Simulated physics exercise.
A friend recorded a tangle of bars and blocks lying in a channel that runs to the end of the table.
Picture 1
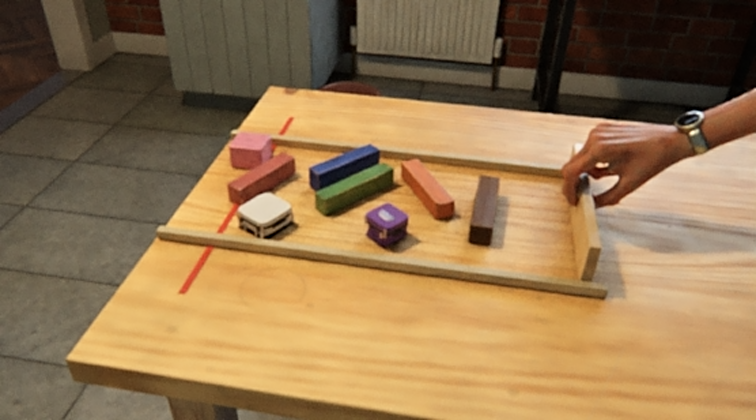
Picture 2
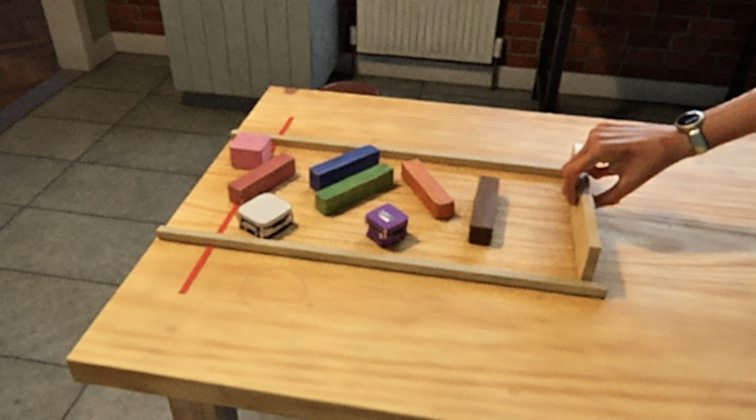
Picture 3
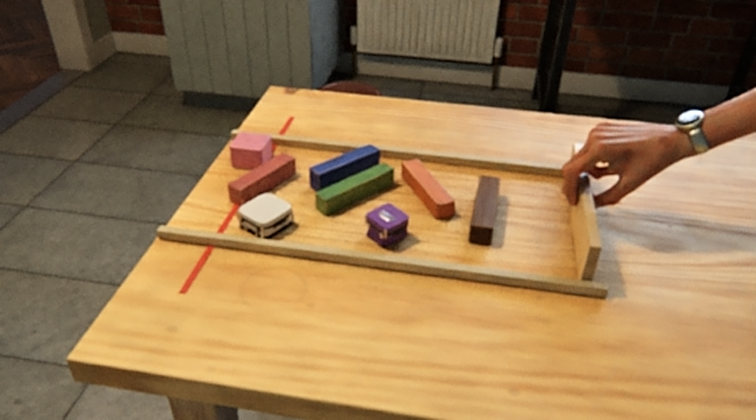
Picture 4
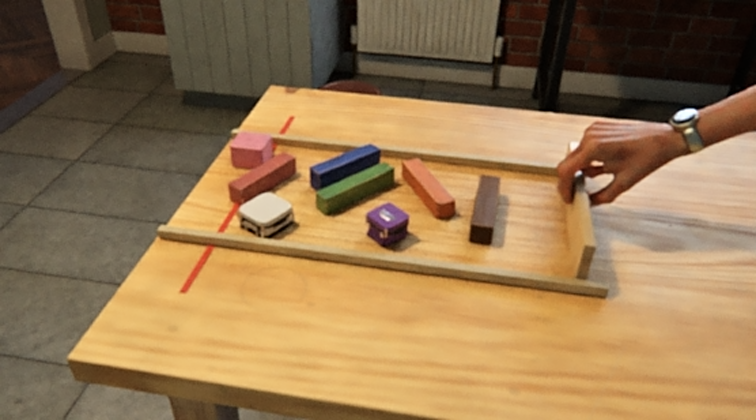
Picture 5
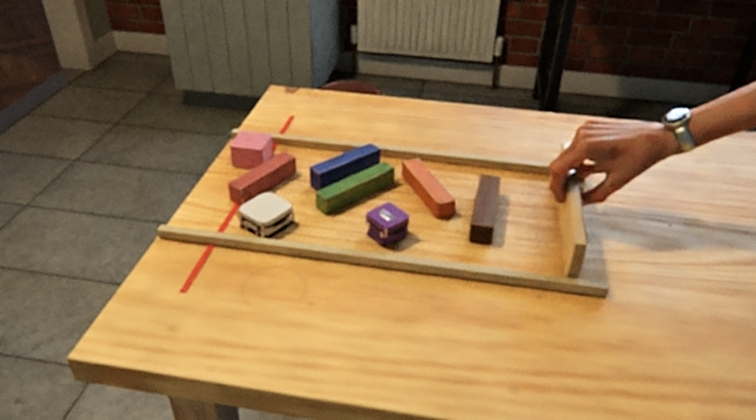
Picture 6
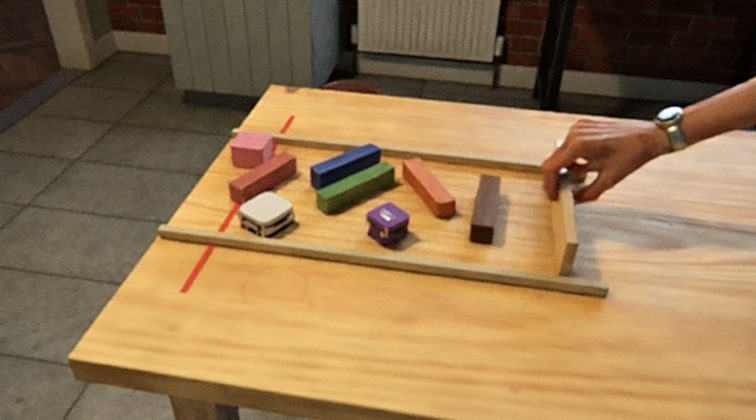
In this clip, a hand wearing a watch holds an upright wooden board at the right of a channel on a table, then slides it slightly left toward colored bars and blocks, which stay still.
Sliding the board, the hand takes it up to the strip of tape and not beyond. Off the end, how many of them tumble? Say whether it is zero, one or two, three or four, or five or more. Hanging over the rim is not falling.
The count of pieces that drop is three or four, then.
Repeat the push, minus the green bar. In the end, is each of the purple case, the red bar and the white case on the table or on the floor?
Purple case: Is still there; red bar: Is gone; white case: Is still there.
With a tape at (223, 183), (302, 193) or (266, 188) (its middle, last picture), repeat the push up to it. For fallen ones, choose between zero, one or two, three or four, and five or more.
In the order the places were given: More than four, none at all, 1 or 2.
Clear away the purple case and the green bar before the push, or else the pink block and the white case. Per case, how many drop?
The counts: 2 and 2.
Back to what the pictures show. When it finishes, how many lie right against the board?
Total: 2.
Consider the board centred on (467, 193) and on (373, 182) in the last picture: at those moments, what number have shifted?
The count is 2 at the first point and 5 at the second.
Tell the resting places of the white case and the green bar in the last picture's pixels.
Final centres, first then second: (176, 212), (203, 173).
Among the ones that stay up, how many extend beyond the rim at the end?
My count gives 2.
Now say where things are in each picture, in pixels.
Pink block (251, 151); red bar (263, 179); white case (266, 217); board (581, 208); tape (248, 187), in the first picture.
Red bar (263, 179); brown stick (485, 209), in the second picture.
White case (266, 217); orange bar (427, 188), in the third picture.
Pink block (252, 151); green bar (356, 187), in the fourth picture.
Red bar (264, 178); blue stick (346, 167), in the fifth picture.
Pink block (252, 150); red bar (264, 177); white case (267, 216); board (561, 204); tape (249, 186), in the sixth picture.
Soon after, none off yet; pink block at rest near (252, 150); red bar at rest near (264, 177); white case at rest near (267, 216).
Then, none off yet; pink block moved about its own width near (219, 142); red bar moved about its own width near (213, 173); white case moved about its own width near (222, 218).
At rest, the number that fall off is three or four; fallen, blue stick, red bar and pink block.
